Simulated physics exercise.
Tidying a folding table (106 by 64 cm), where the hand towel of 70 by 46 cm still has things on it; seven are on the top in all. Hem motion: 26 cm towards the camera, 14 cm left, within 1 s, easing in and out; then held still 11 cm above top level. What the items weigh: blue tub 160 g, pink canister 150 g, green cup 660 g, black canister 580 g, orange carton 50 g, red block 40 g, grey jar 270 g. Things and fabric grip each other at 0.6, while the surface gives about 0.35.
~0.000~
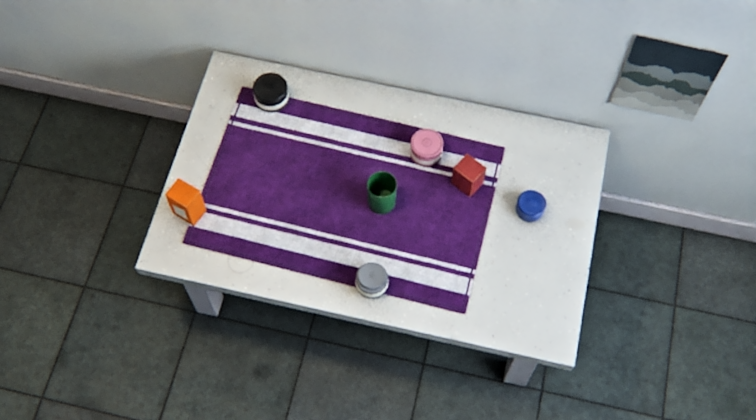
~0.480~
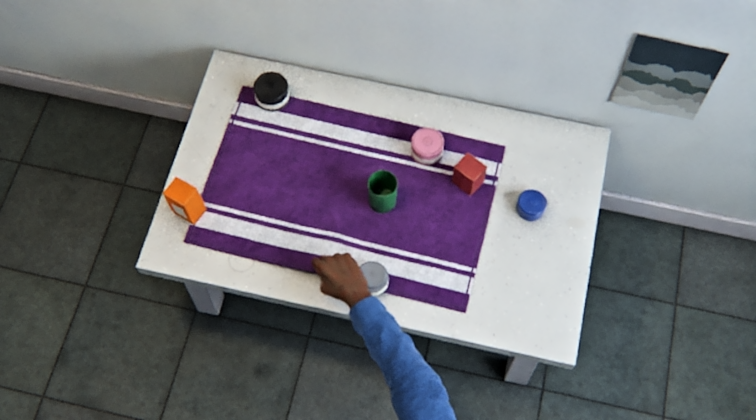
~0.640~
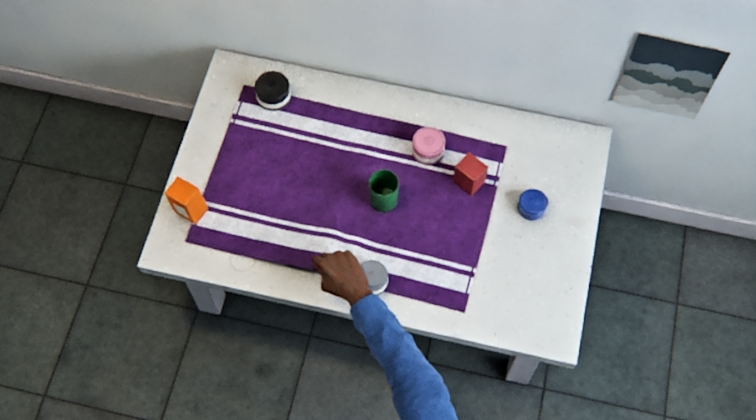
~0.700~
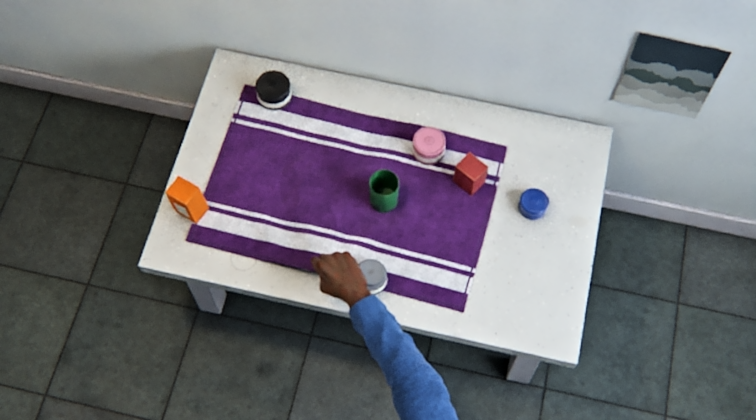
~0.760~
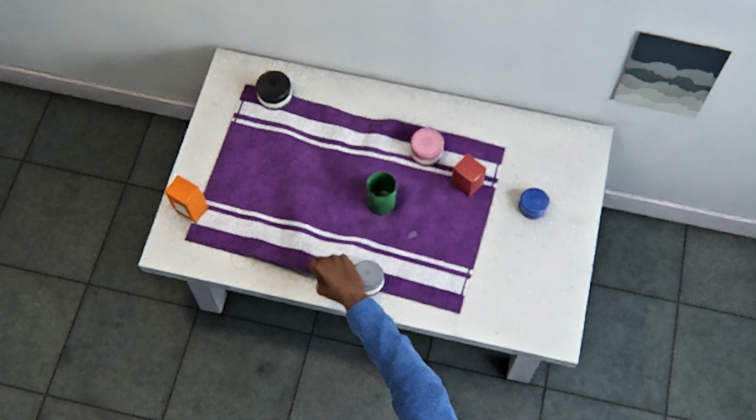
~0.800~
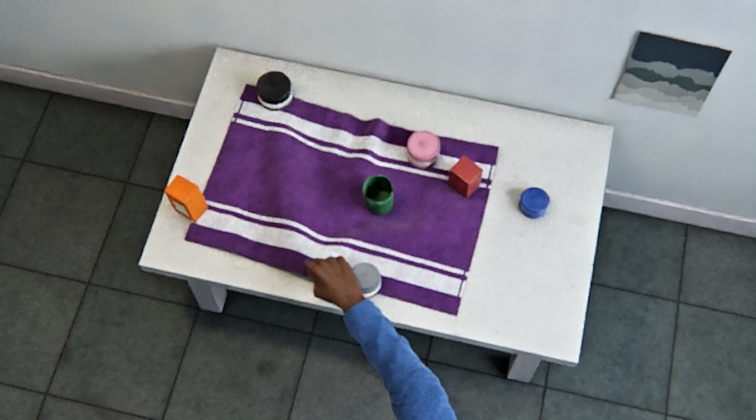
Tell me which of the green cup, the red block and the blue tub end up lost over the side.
My guess is the green cup ends up off the surface. My guess is the red block ends up off the surface. My guess is the blue tub ends up on the surface.
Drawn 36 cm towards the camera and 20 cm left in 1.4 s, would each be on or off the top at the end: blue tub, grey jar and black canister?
Outcome: Blue tub is still there; grey jar leaves the top; black canister is still there.
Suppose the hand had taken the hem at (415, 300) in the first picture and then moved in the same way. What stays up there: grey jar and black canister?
Afterwards grey jar comes off and black canister is still on top.
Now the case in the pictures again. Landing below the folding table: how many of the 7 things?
I make it 3.
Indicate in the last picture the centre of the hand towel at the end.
About (264, 287).
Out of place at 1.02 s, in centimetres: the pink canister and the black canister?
The pink canister is 10 cm out, the black canister 6 cm.
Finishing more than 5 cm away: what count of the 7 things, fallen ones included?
That makes 6.
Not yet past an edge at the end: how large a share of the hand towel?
I'd estimate close to 50 per cent.
After 1.0 s, 95 % of the hand towel is still over the top; red block 11 cm off its start, green cup 10 cm off its start, grey jar 11 cm off its start.
After 1.2 s, 80 % of the hand towel is still over the top; green cup 23 cm off its start, red block 22 cm off its start, grey jar over the edge.
After 1.4 s, 65 % of the hand towel is still over the top; green cup 32 cm off its start at (297, 277), red block 29 cm off its start at (394, 249), grey jar over the edge.
After 1.6 s, 60 % of the hand towel is still over the top; green cup 38 cm off its start, red block 35 cm off its start, grey jar over the edge.
After 3.2 s, 50 % of the hand towel is still over the top; red block over the edge, green cup over the edge, blue tub 0 cm off its start at (535, 199), pink canister 41 cm off its start at (328, 264).
